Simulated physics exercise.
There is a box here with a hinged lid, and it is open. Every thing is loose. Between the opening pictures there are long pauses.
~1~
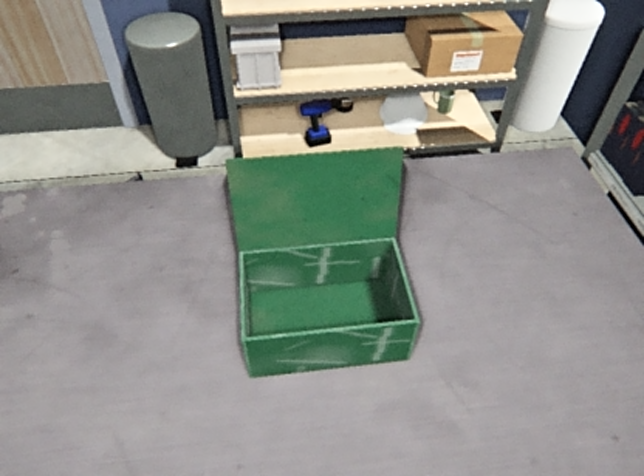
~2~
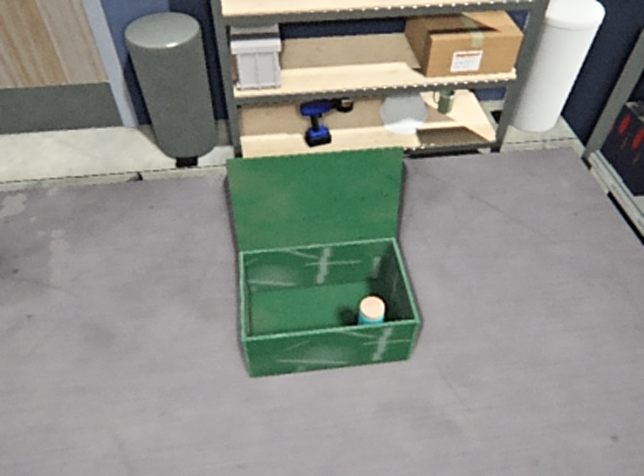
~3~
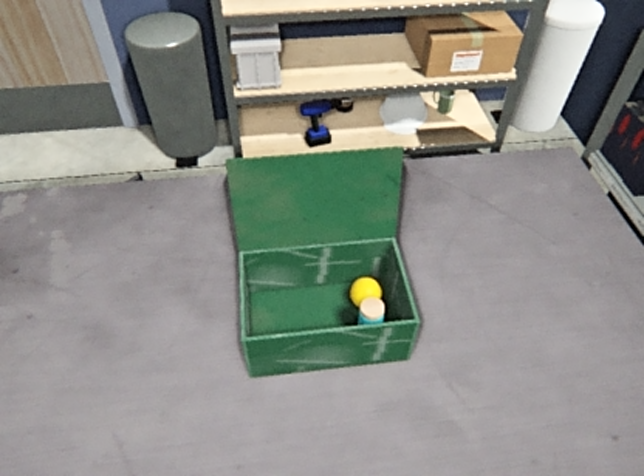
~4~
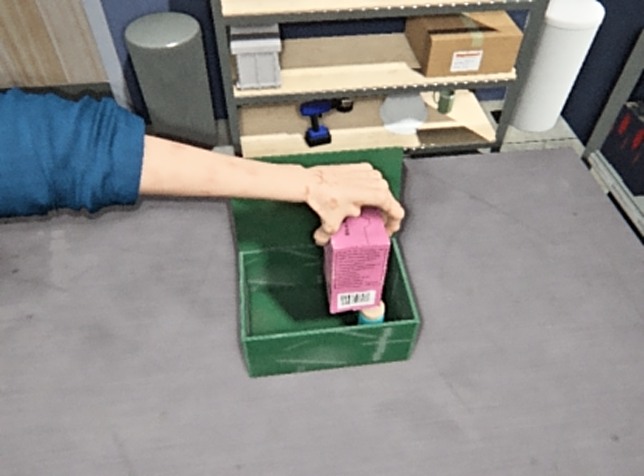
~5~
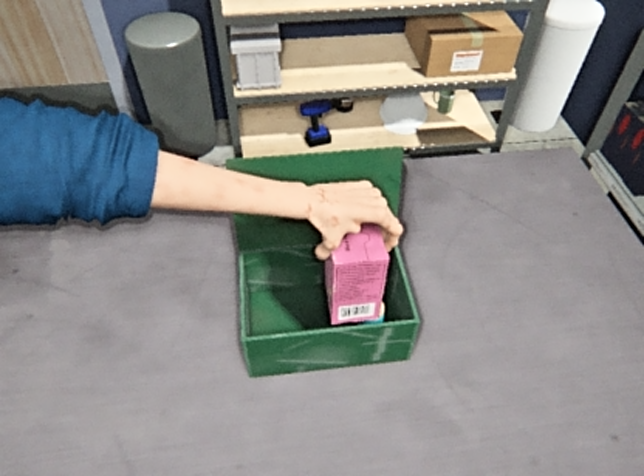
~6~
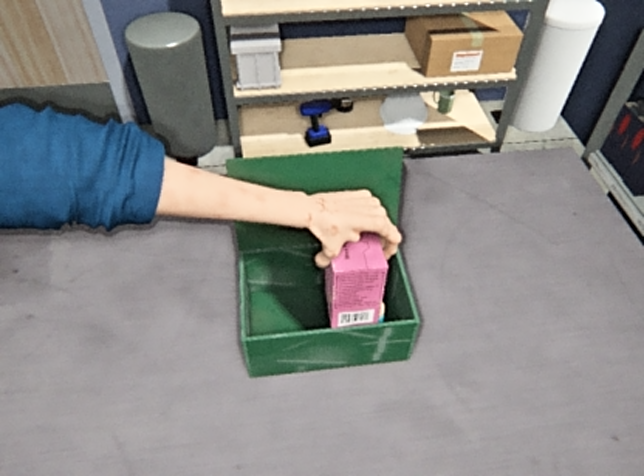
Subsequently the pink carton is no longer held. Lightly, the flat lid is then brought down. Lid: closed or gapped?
Closed.
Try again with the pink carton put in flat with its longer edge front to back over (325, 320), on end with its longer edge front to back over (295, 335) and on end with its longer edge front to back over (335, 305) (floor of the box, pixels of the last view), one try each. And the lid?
Going through the three tries, the lid settles all the way, then hangs open, then settles all the way.
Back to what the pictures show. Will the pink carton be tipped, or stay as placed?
Simply put, it gets tilted.
Then, 0.50 s after the last picture, pink carton on its side near (294, 318).
Then, 1.50 s after the last picture, lid 65° above the rim; pink carton on its side near (301, 323).
Then, 2.00 s after the last picture, lid 22° above the rim; pink carton on its side near (301, 323).
At rest, lid shut; tipped over in the box, pink carton; the other 2 in place. Seen from the same camera at the end, pink carton near (301, 323).
